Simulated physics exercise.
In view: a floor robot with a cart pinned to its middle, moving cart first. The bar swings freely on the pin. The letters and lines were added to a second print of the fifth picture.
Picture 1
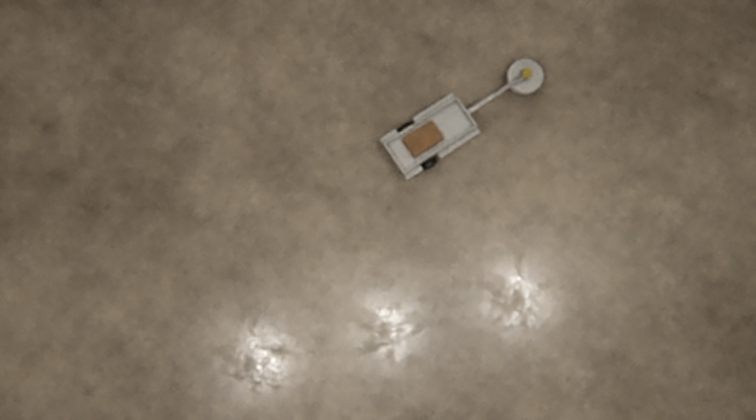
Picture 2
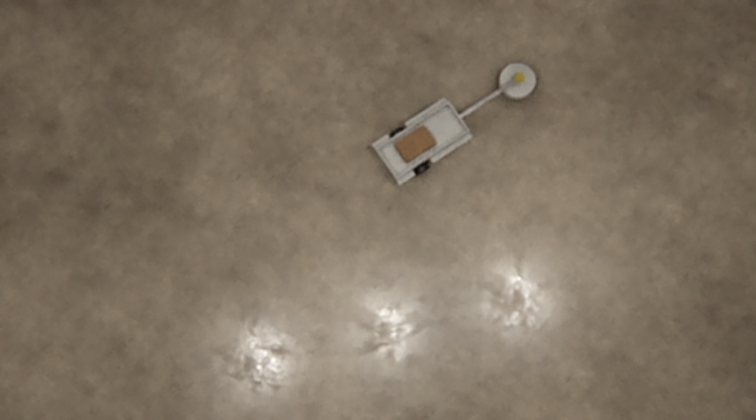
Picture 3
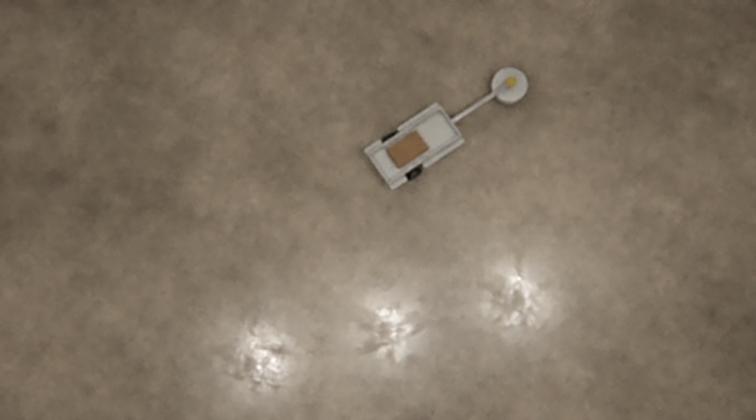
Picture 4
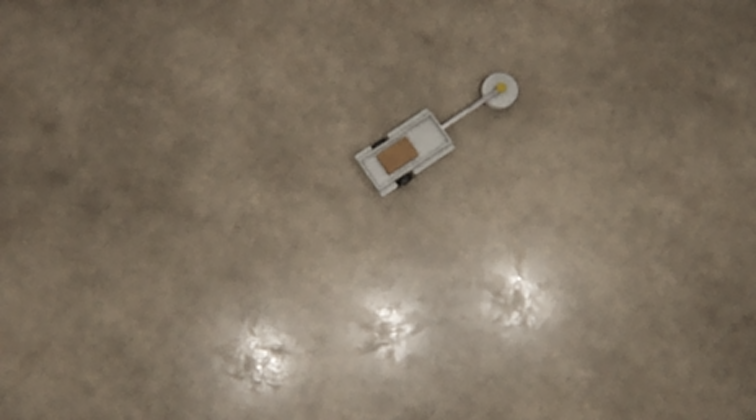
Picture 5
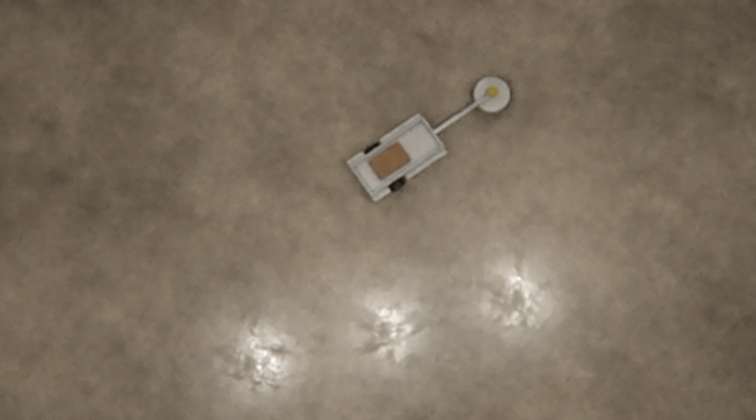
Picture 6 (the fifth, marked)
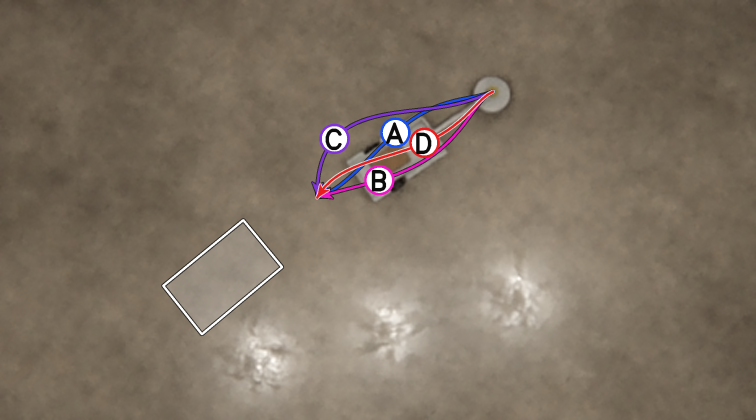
A white cart joined by a bar to a round robot moves slowly down and left.
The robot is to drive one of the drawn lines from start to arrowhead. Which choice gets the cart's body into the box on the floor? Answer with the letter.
Take D.
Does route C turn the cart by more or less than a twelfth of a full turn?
It turns more than that.
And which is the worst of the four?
Route C.
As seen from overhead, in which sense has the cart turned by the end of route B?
It turns clockwise.
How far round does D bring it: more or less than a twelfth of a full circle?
It turns less than that.
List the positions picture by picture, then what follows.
White cart (430, 136); robot (525, 76), in the first picture.
Robot (517, 81); white cart (422, 141), in the second picture.
Robot (510, 85); white cart (414, 146), in the third picture.
Robot (500, 91); white cart (405, 152), in the fourth picture.
Robot (492, 95); white cart (397, 157), in the fifth picture.
On the marked copy, A from (493, 91) via (396, 133) to (317, 198); B from (493, 91) via (417, 165) to (319, 197); C from (493, 91) via (382, 115) to (317, 196); D from (493, 91) via (405, 150) to (317, 198); the bay at (223, 277).
Taking D. A third of the way, robot (436, 139), cart (334, 198).
Two thirds of the way, robot (369, 164), cart (273, 236).
When it is over, robot (318, 200), cart (224, 278); the cart stands in the bay.
As for the rest, A leaves the cart at (257, 305), out of the bay; B leaves the cart at (206, 249), out of the bay; C leaves the cart at (292, 318), out of the bay.
